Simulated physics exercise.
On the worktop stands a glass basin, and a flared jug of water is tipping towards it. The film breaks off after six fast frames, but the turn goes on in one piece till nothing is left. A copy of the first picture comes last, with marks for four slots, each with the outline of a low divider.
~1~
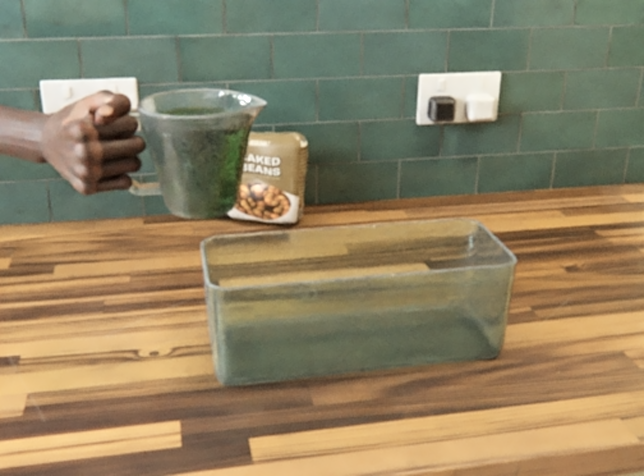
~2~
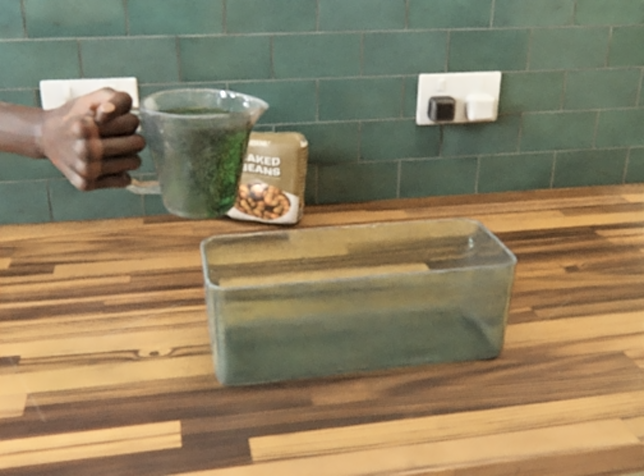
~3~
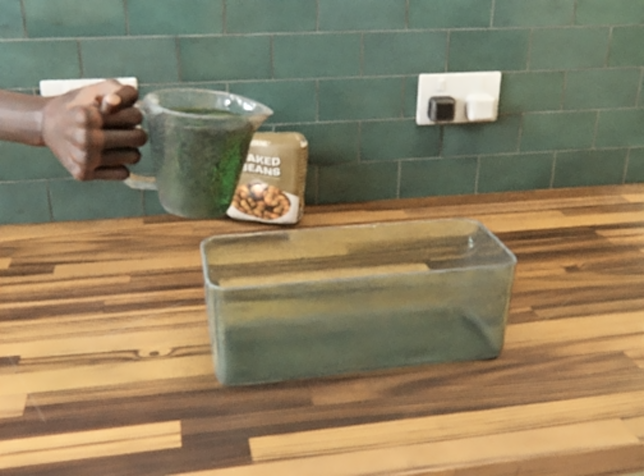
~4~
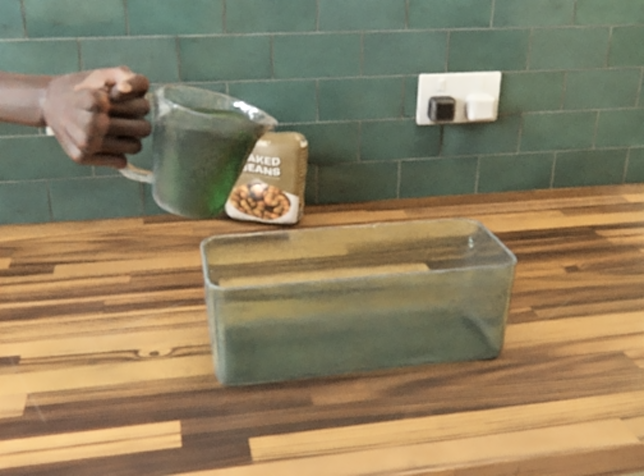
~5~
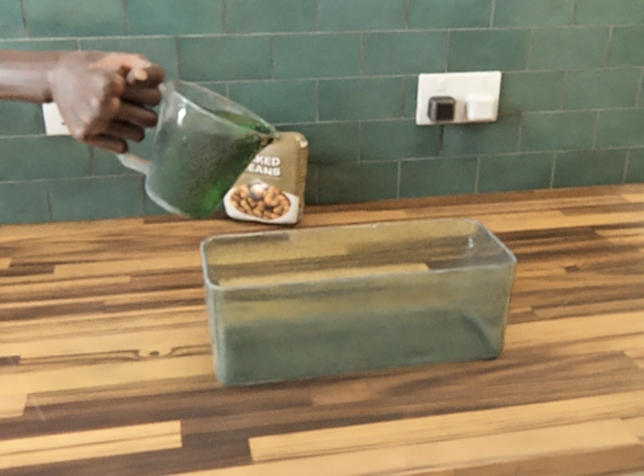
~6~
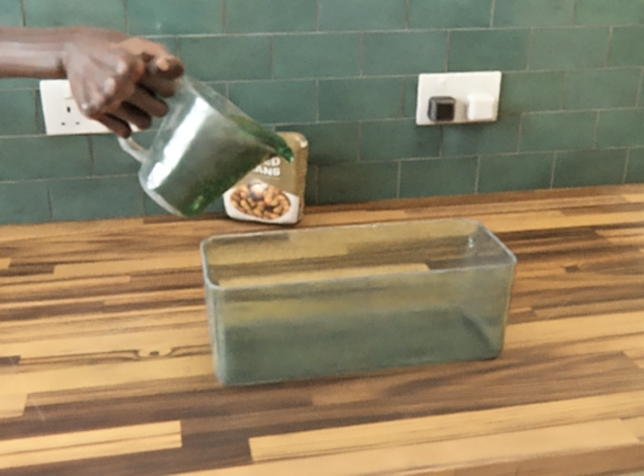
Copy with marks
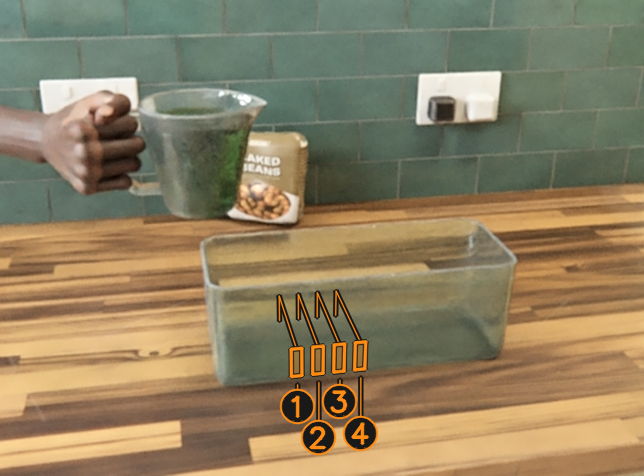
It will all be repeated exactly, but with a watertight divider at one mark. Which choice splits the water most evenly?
3.
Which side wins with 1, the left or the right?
The right side.
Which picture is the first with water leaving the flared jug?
In picture 6.
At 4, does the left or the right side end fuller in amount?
The left one.
On the marked copy, 1 at (297, 384); 2 at (318, 381); 3 at (339, 379); 4 at (360, 377).
Choosing 1, about 6 % ends left of the wall and 94 % right of it.
Choosing 2, about 12 % ends left of the wall and 87 % right of it.
Choosing 3, about 54 % ends left of the wall and 46 % right of it.
Choosing 4, about 83 % ends left of the wall and 15 % right of it.
